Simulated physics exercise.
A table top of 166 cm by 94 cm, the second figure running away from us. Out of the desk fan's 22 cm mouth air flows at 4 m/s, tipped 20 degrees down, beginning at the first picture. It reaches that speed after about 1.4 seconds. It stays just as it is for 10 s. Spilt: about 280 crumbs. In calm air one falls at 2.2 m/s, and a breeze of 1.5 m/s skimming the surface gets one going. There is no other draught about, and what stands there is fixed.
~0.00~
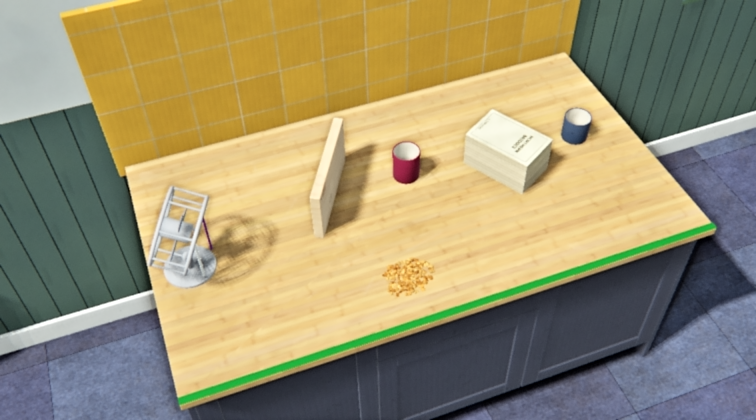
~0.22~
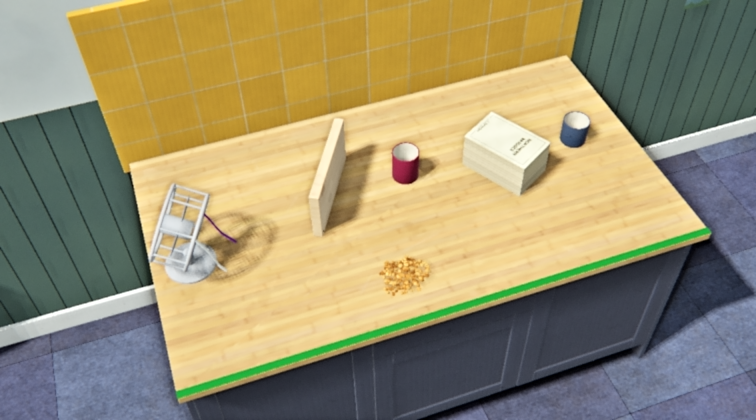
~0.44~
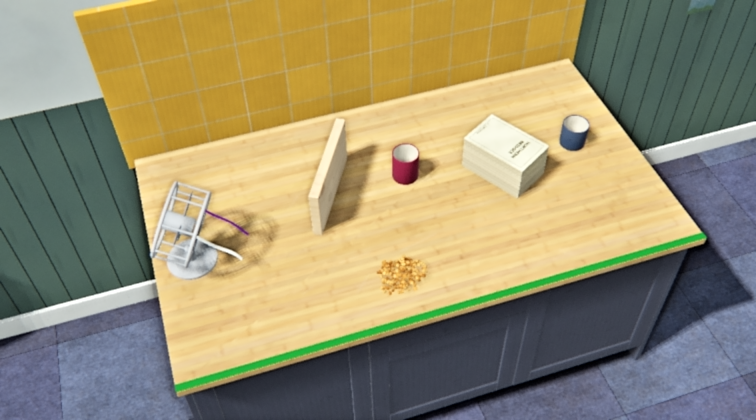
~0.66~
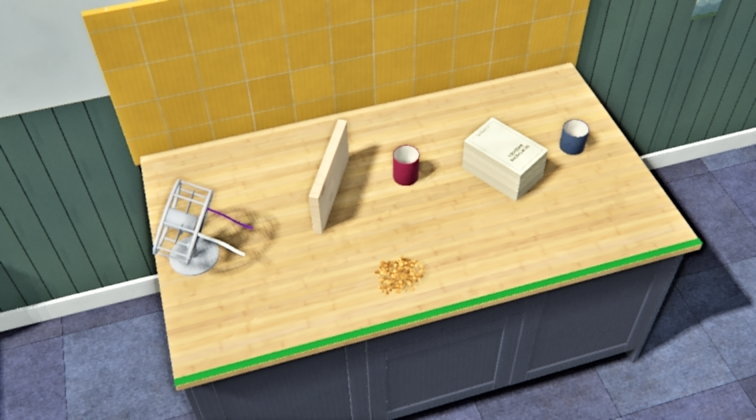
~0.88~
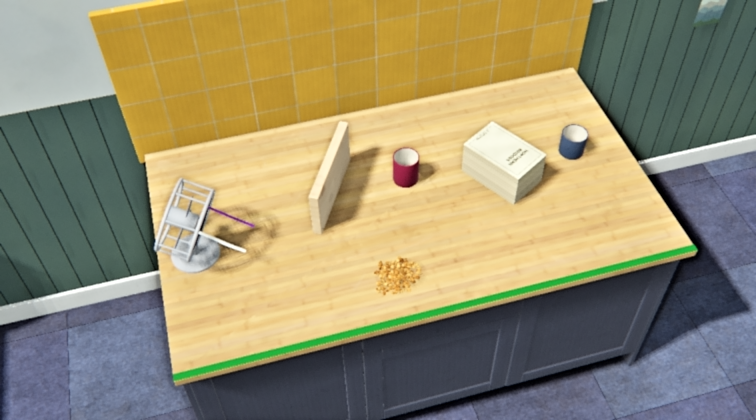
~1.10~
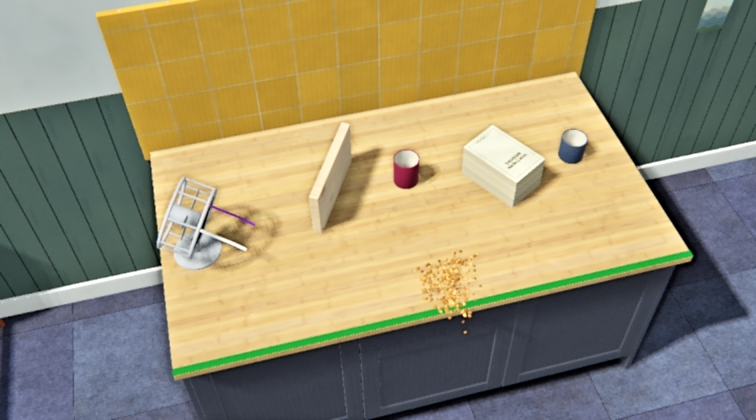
A wooden table top with a green front edge held a desk fan, a board, two mugs, a book and a pile of crumbs, which lay still, then scattered rightward toward the green edge.
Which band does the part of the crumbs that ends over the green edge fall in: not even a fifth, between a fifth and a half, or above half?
Above half.
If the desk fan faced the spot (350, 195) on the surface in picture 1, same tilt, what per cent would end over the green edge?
That way the share would be roughly 100 %.
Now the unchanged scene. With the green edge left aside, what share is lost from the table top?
About 10 %.
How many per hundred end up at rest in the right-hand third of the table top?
I'd put it at about 0 percent.
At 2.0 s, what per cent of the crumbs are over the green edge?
90 % or thereabouts.
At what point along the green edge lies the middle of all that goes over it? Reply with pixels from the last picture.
Median crossing, approx. (517, 297).
After 2.0 s, 1 % are on the move or not yet settled, 88 % are over the green edge.
After 3.2 s, 0 % are on the move or not yet settled, 88 % are over the green edge.
After 5.5 s, 0 % are on the move or not yet settled, 88 % are over the green edge.
After 10.0 s, at the end, 88 % are over the green edge.
